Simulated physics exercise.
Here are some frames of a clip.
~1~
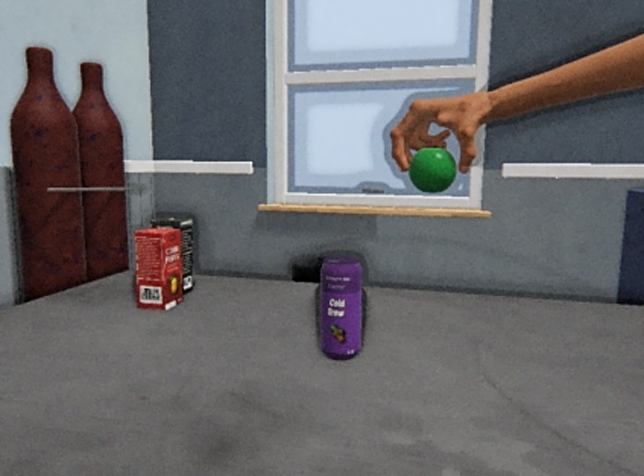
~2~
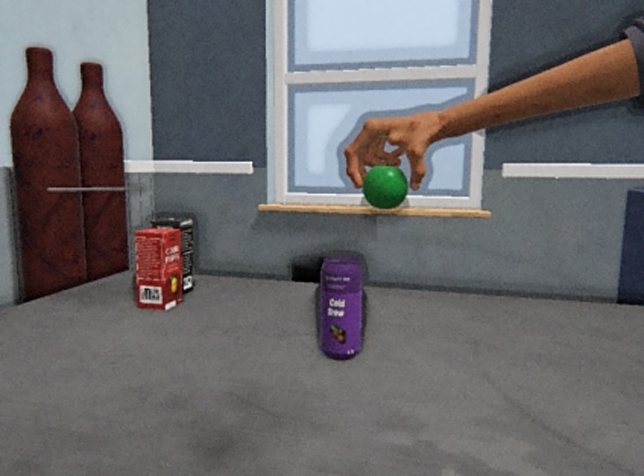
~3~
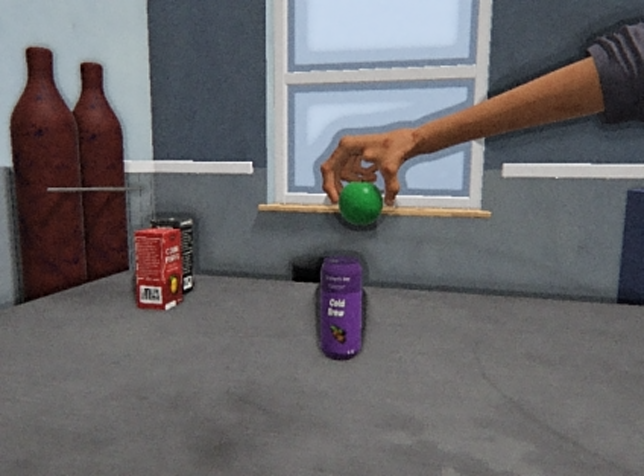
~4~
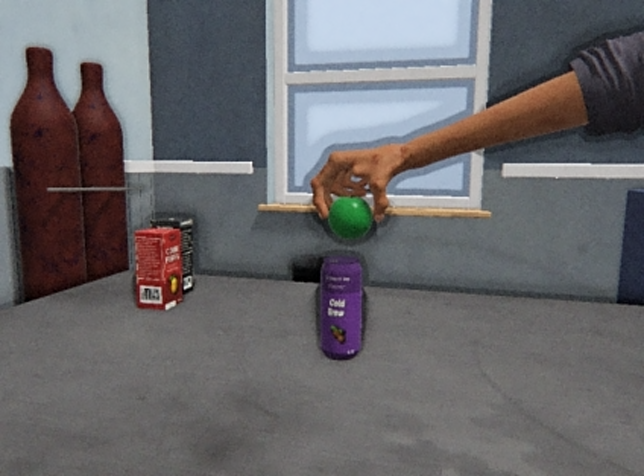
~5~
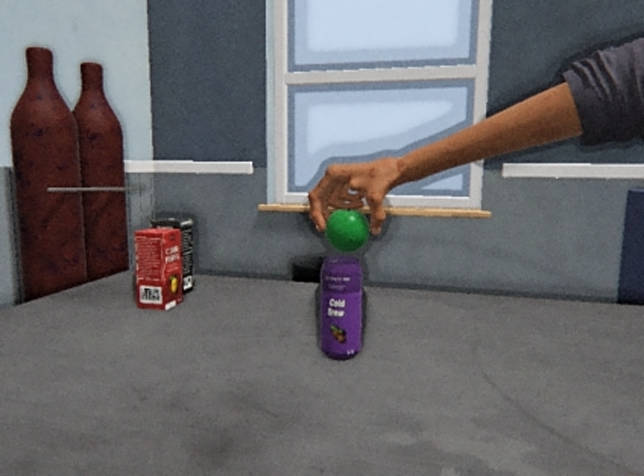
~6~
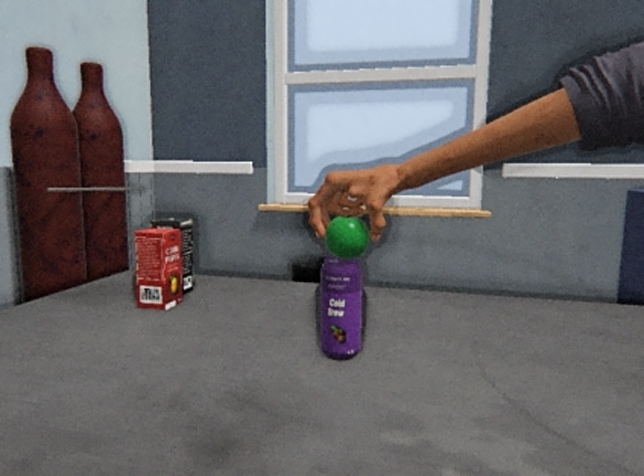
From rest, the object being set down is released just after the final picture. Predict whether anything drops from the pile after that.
The build stays upright.
Then, 0.20 s past the last view, nothing moves.
Then, 0.60 s past the last view, green apple resting near (347, 238).
Finally, all 4 still in place. Final places as the last picture's camera would see them, green apple near (347, 238). The pile stays up.
